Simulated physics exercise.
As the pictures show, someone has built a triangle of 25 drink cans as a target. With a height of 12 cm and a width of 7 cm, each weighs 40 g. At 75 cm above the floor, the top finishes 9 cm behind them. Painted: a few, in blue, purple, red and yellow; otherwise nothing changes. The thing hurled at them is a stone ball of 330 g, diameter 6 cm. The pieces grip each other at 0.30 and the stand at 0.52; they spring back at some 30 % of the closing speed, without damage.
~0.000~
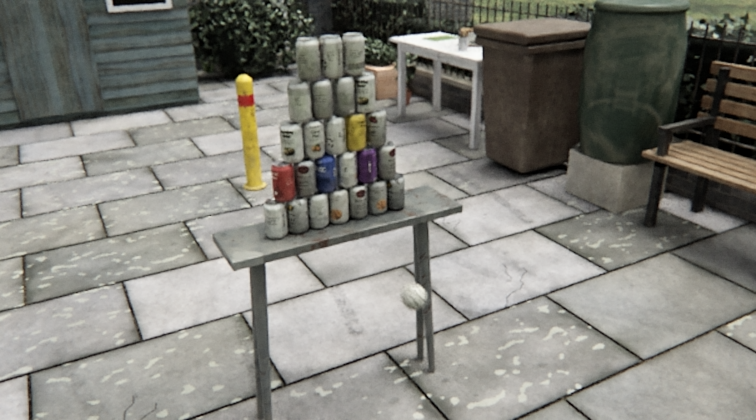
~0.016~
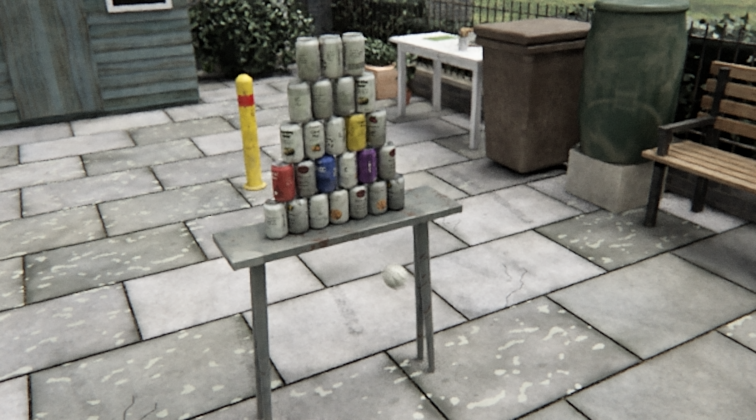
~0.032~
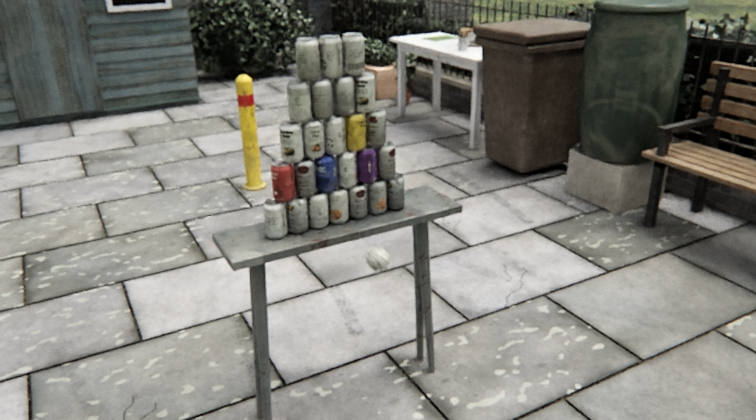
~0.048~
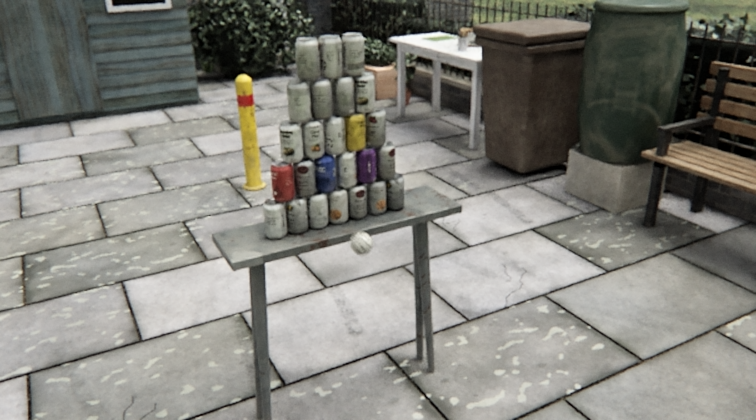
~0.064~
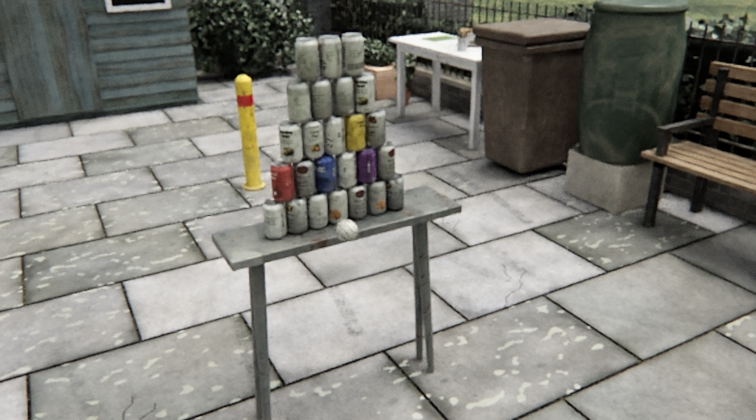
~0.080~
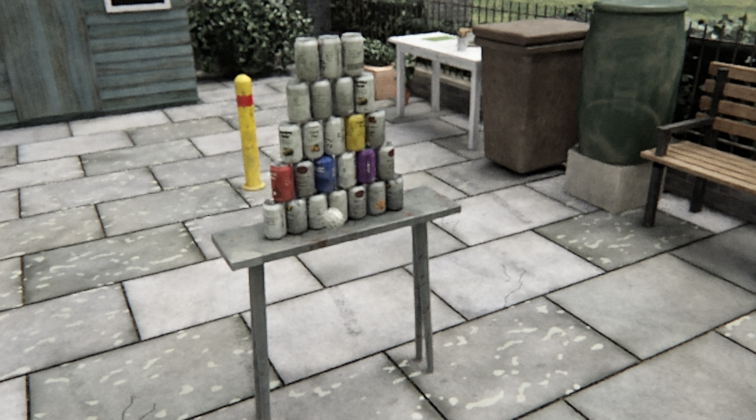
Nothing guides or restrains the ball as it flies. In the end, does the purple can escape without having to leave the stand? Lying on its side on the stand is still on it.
Yes.
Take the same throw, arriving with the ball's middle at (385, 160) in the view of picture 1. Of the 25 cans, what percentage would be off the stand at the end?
That way, 30 per cent.
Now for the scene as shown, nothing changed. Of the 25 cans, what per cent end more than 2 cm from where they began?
It comes to 60 percent shifted.
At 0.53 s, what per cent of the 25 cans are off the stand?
By then 20 %.
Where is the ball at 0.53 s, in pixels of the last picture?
Look close to (209, 259).
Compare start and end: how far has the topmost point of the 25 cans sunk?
12 cm.
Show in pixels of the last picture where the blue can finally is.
Check around (144, 339) in the last image.
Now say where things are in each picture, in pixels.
In the first frame (we follow the side turned to the camera; the camera pans a little), ball (414, 296) 11 cm from contact, 5.8 m/s; purple can (363, 167); yellow can (352, 134); blue can (319, 175); no piece has moved.
The second frame shows ball (395, 277) after contact, 5.7 m/s; purple can (363, 167).
The third frame shows ball (378, 259) after contact, 5.7 m/s; purple can (362, 167).
The fourth frame shows ball (362, 244) after contact, 5.7 m/s; purple can (362, 167).
The fifth frame shows ball (347, 230) after contact, 5.7 m/s; purple can (362, 167).
The sixth frame shows ball (333, 219) after contact, 5.7 m/s; purple can (361, 168); yellow can (351, 134); blue can (318, 175); no piece has moved.
Around 0.24 s, ball still moving; none of the 25 cans off the stand, 16 disturbed; purple can unmoved; red can tipped 45°.
Around 0.53 s, ball still moving; 5 of the 25 cans off the stand; purple can unmoved; red can tipped 58°, 14 cm lower.
Around 0.89 s, ball still moving; 12 of the 25 cans off the stand; purple can unmoved; red can on its side.
Around 1.34 s, ball still moving; 14 of the 25 cans off the stand; purple can unmoved; blue can on its side.
Finally (1.6 s), ball rolling away; 14 of the 25 cans off the stand; purple can unmoved; blue can on its side; red can on its side. Seen by the last camera, middles, purple can near (365, 165), blue can near (144, 339).
